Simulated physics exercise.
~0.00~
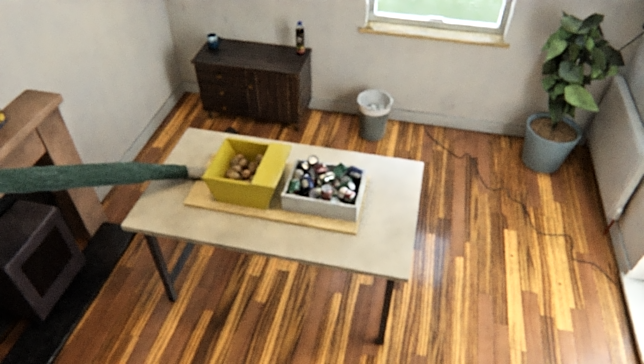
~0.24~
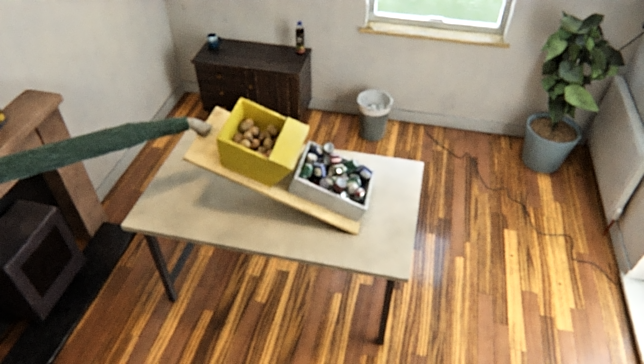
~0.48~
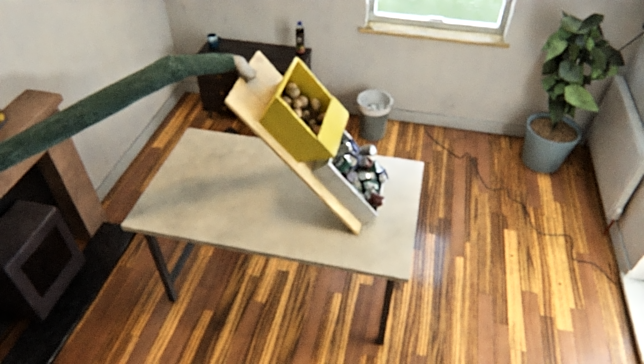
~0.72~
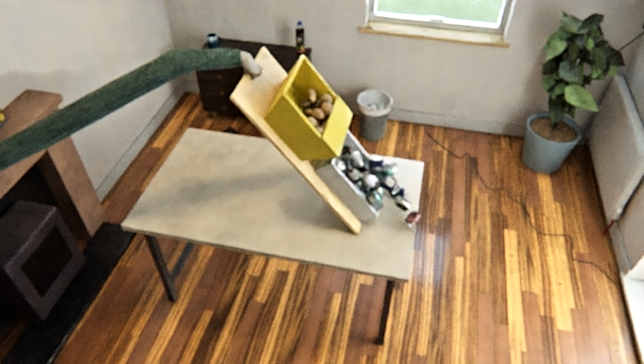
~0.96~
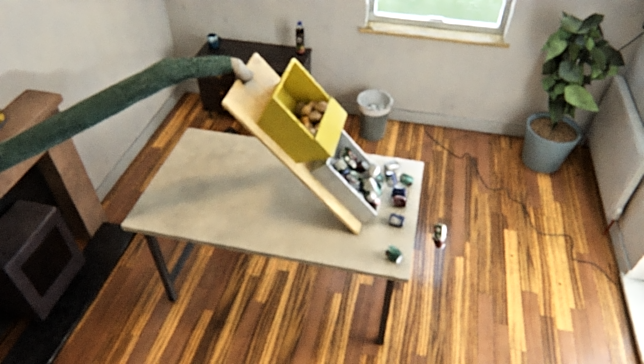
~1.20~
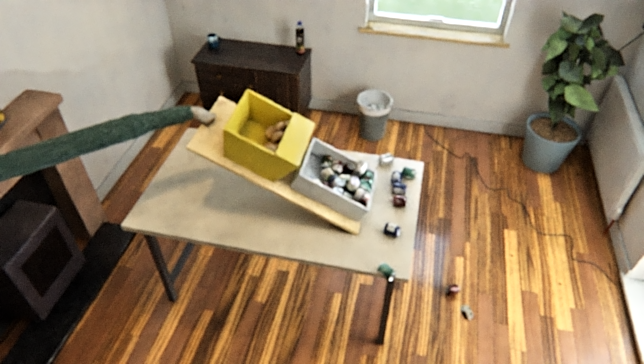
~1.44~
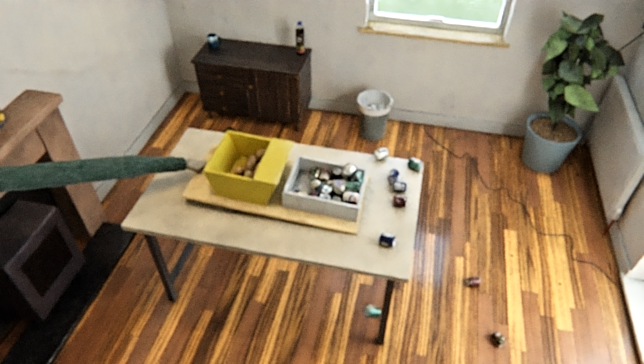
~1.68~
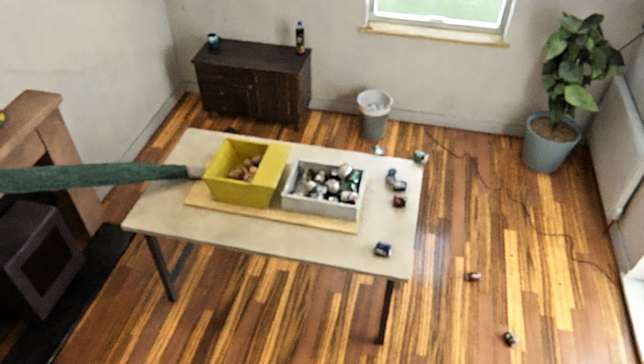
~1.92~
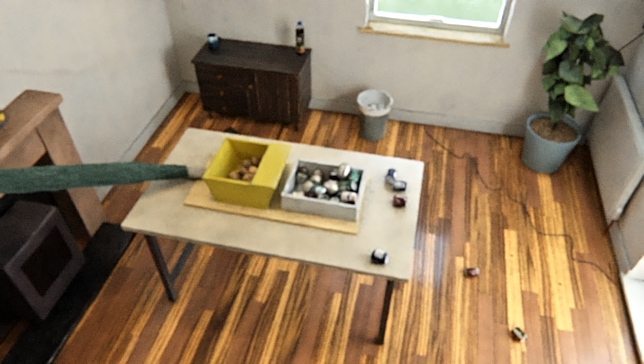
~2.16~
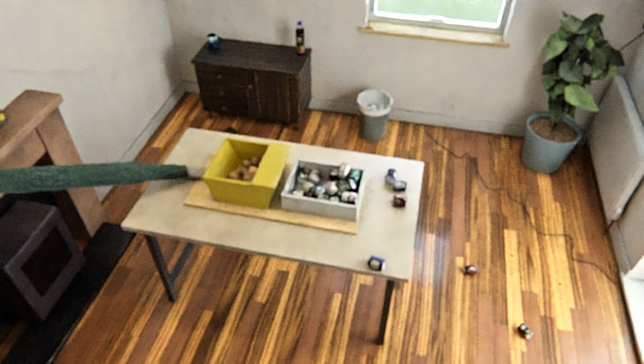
On a table, a hand tilts and lowers two crates, spilling some cans while potatoes stay.
